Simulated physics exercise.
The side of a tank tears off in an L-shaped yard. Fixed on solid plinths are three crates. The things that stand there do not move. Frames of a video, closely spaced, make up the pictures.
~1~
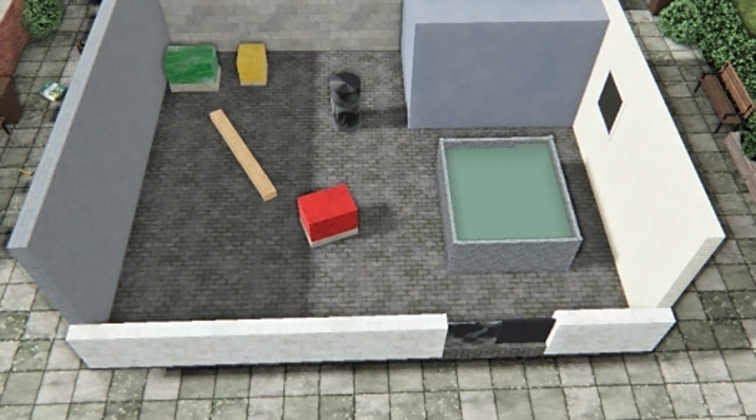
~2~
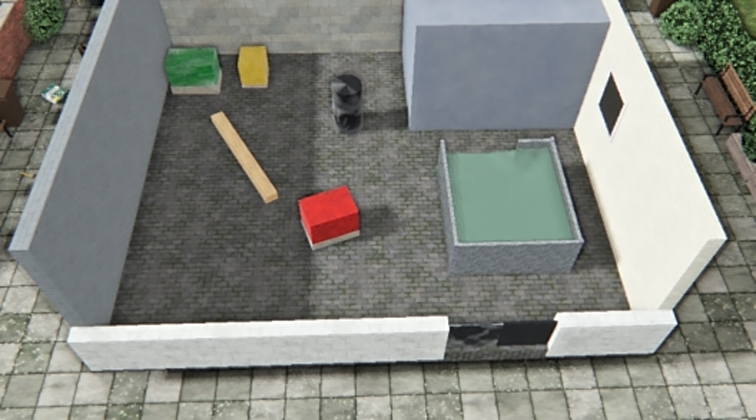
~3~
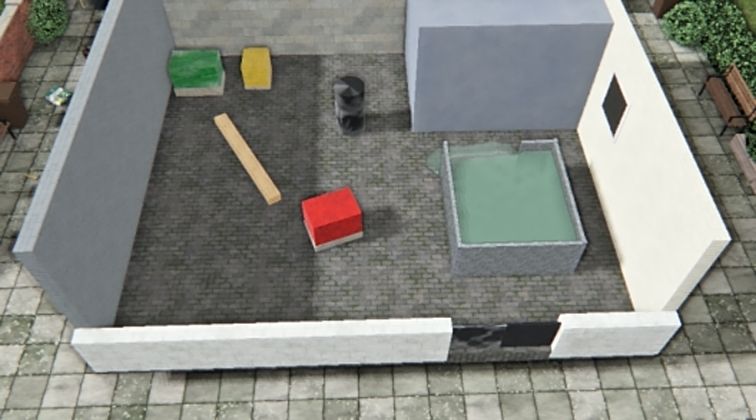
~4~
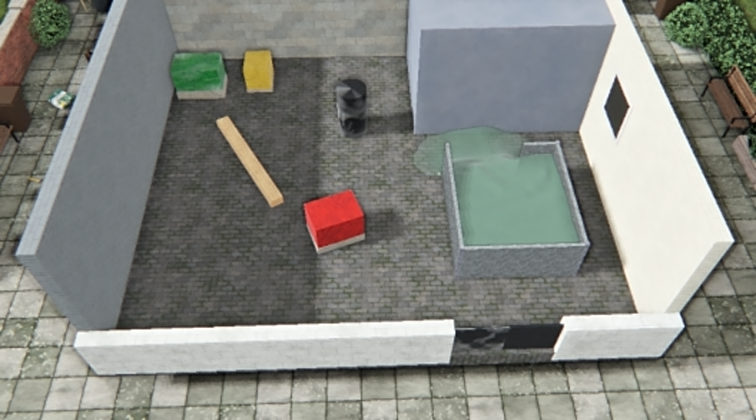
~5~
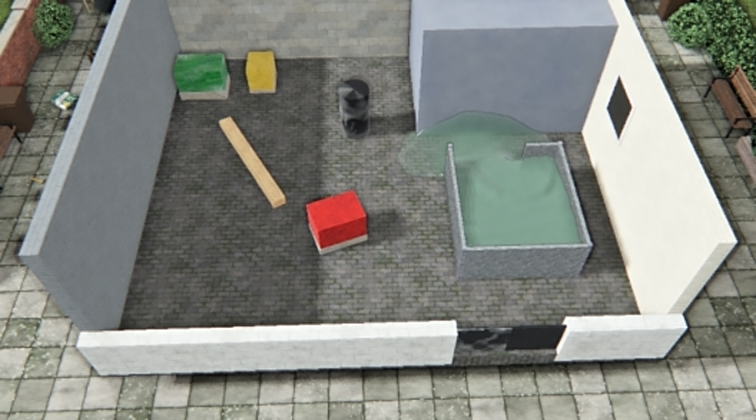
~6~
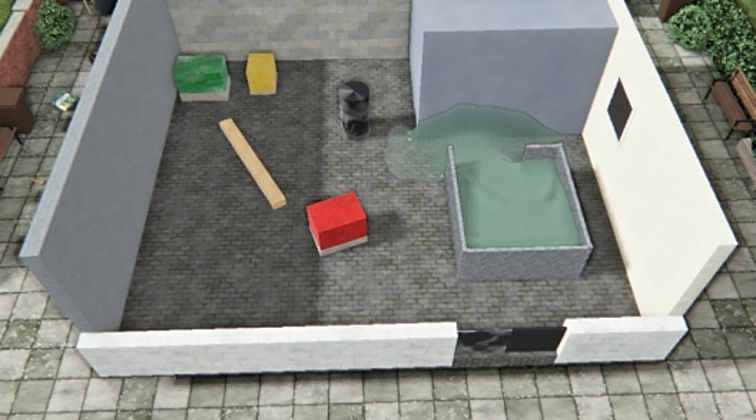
Green water poured out through a gap in the far side of a stone tank and spread across the paved yard, reaching left toward a dark barrel-like object, while the coloured blocks and plank stayed still.
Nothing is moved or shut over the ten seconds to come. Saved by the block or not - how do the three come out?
They come out like this: The red crate dry, the yellow crate wet, the green crate dry.
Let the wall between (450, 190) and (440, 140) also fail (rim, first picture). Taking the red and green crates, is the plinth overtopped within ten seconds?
My take: The red crate gets flooded, while the green crate gets flooded.
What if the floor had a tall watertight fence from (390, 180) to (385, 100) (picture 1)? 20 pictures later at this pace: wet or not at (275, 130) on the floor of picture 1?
My call: Spared.
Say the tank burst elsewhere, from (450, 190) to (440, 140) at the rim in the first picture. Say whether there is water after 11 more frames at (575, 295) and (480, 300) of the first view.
Going point by point, the first is high and dry and the second is high and dry.
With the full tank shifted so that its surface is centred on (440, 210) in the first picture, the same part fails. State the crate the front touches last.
The red one comes last.
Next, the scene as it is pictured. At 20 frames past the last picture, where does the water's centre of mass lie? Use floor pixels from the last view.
The balance point is around (463, 195).
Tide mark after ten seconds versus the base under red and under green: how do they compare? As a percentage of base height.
70 %, then 60 %.
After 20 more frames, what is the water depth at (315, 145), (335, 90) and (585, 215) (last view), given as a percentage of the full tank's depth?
Estimate: 4, 2, 16 %.
A moment on, water covers 15 % of the floor; the red crate not reached, the yellow crate not reached, the green crate not reached.
Next, water covers 35 % of the floor; the red crate water round its plinth, the yellow crate not reached, the green crate not reached.
Then, water covers 60 % of the floor; the red crate water round its plinth, the yellow crate water round its plinth, the green crate water round its plinth.
Later, water covers 90 % of the floor; the red crate water round its plinth, the yellow crate water round its plinth, the green crate water round its plinth.
In the end, water covers 100 % of the floor; the red crate stayed above the water, the yellow crate was topped, the green crate stayed above the water.
